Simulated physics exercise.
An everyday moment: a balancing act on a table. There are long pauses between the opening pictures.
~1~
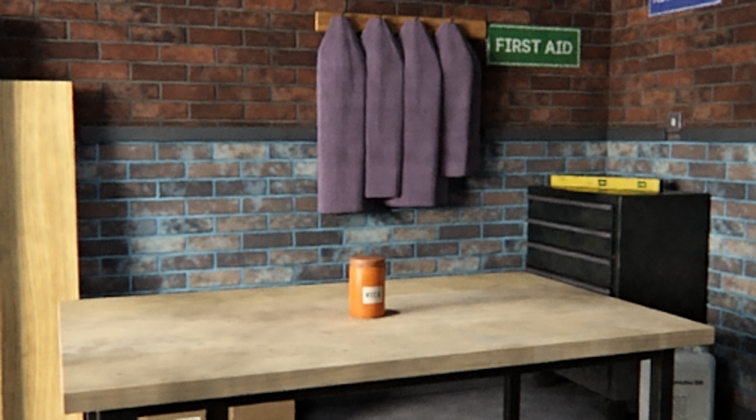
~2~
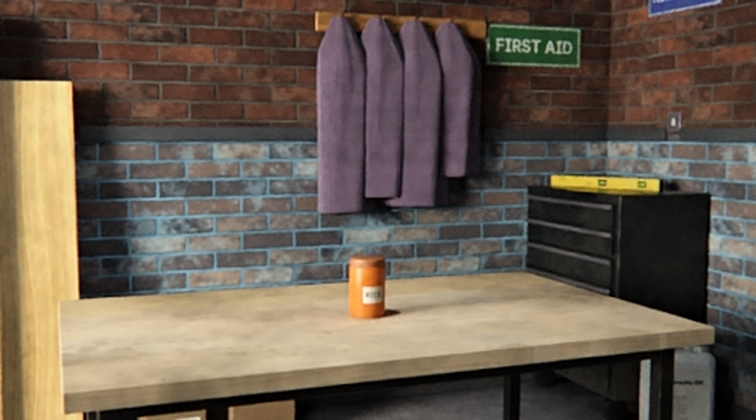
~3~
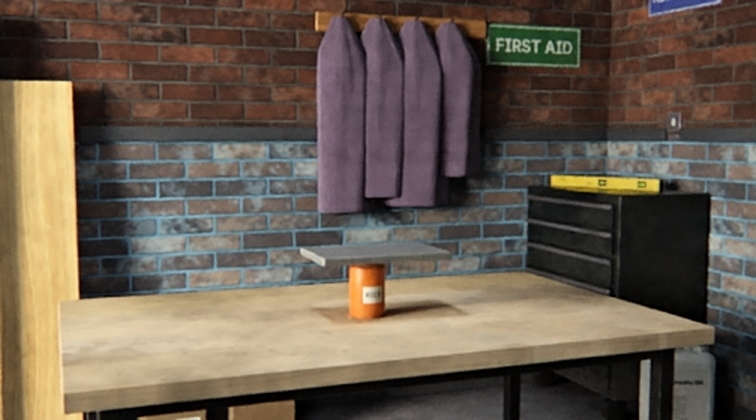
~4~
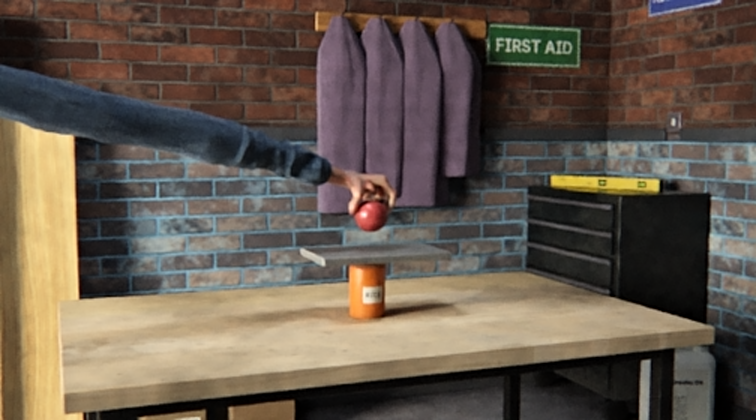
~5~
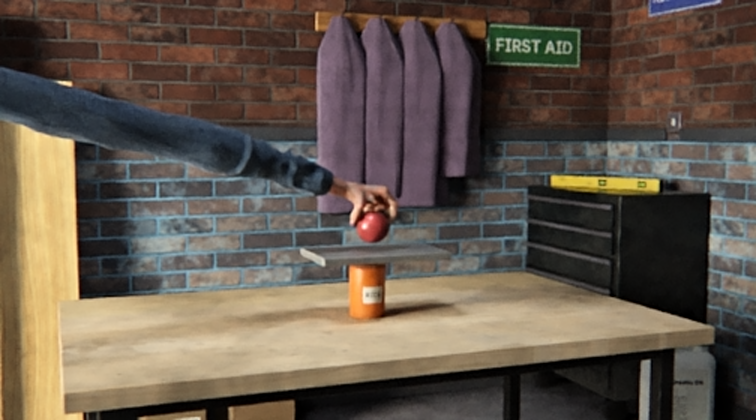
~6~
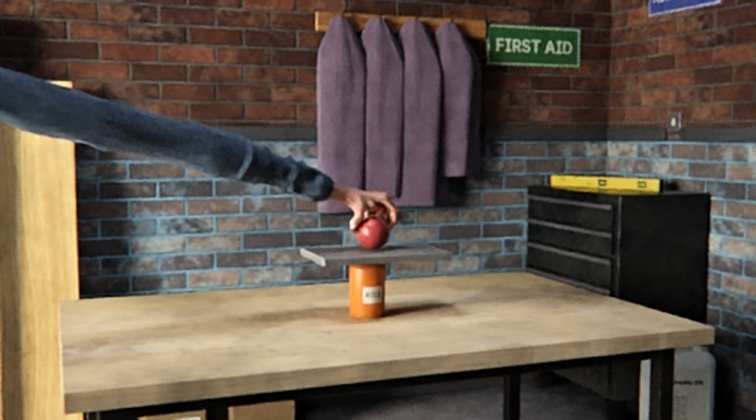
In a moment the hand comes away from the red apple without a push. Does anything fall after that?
The stack stays up.
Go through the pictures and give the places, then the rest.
In the first picture, the last thing is not in view yet; orange jar (367, 287).
In the second picture, the last thing is not in view yet; orange jar (367, 287).
In the third picture, the last thing is not in view yet; orange jar (367, 287).
In the fourth picture, coming down; red apple (371, 216); orange jar (367, 287).
In the fifth picture, coming down; red apple (373, 227); orange jar (367, 287).
In the sixth picture, in place under the hand; red apple (373, 233); orange jar (367, 287).
Then, 0.20 s past the last view, nothing moves.
Then, 0.50 s past the last view, red apple resting near (373, 234).
Finally, all 3 still in place. Final places as the last picture's camera would see them, red apple near (373, 234). The stack keeps its balance.
